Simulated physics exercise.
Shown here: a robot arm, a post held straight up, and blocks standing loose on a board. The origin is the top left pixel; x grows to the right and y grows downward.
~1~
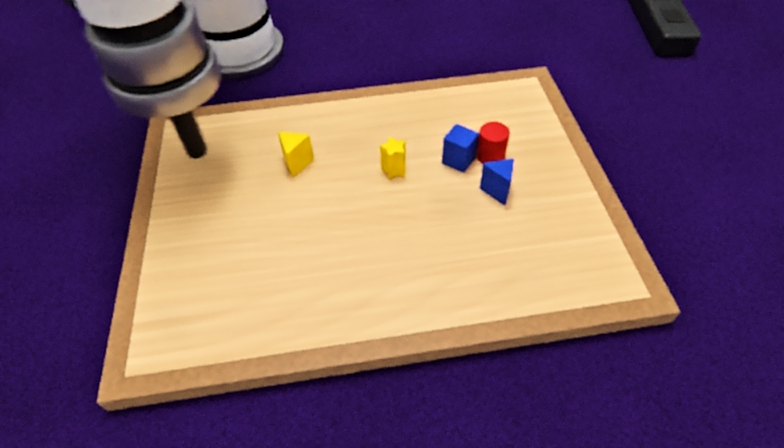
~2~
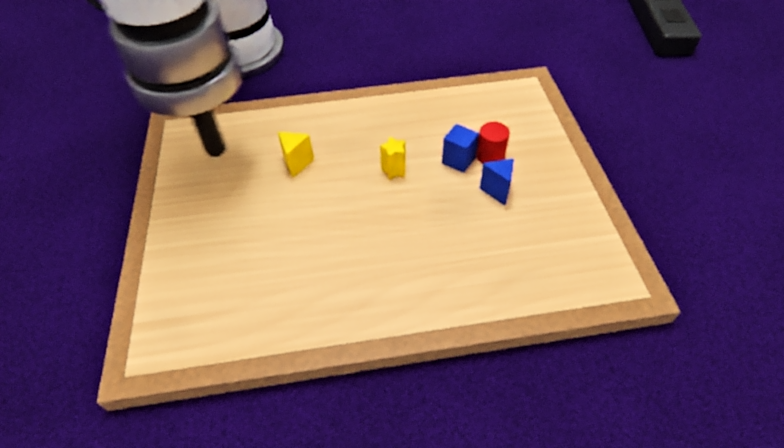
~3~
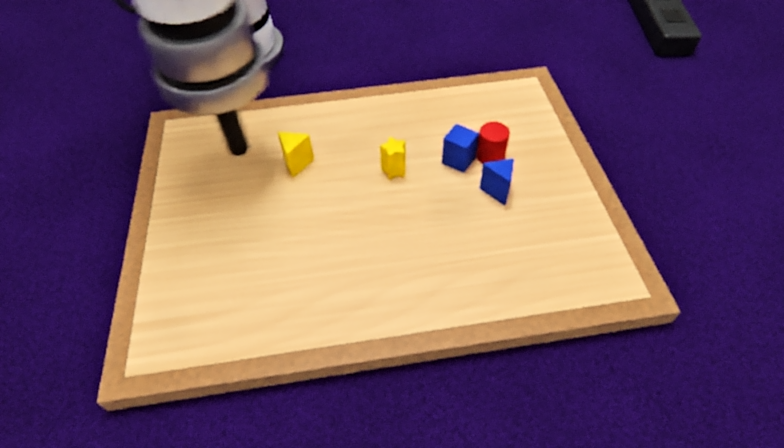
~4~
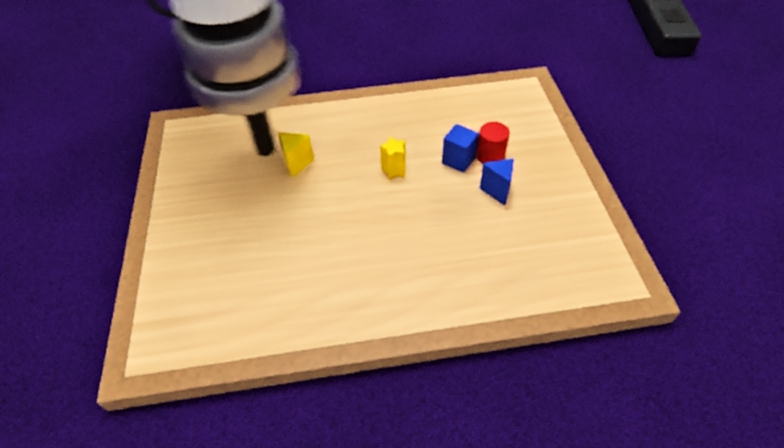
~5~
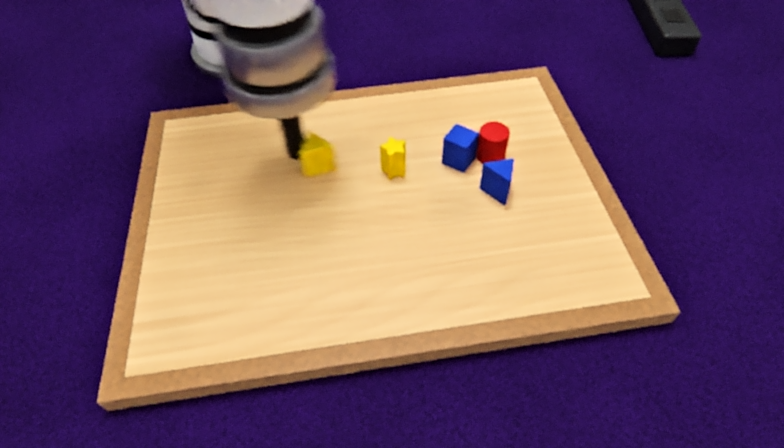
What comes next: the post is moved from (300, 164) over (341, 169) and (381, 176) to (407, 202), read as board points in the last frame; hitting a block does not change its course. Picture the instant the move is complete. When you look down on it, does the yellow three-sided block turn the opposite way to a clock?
My answer is yes.
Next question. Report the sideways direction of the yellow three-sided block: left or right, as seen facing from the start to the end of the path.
It is displaced to the left.
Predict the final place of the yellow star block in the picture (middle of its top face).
My estimate: (417, 143).
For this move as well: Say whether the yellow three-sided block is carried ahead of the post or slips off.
It slips away.
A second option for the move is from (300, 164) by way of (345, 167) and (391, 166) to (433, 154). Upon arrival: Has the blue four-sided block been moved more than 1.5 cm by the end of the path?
No - that is not the case.
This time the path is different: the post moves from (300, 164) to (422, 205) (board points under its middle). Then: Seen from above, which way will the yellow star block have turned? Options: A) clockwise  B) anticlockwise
That would be B.
On the path given first. One third of the way, post (340, 158); yellow three-sided block (358, 148).
Two thirds of the way, post (381, 167); yellow three-sided block (401, 156); yellow star block (414, 143), turned 15° anticlockwise.
At the end, post (407, 192); yellow three-sided block (424, 165), turned 35° anticlockwise; yellow star block (417, 143), turned 25° anticlockwise; blue four-sided block in place.
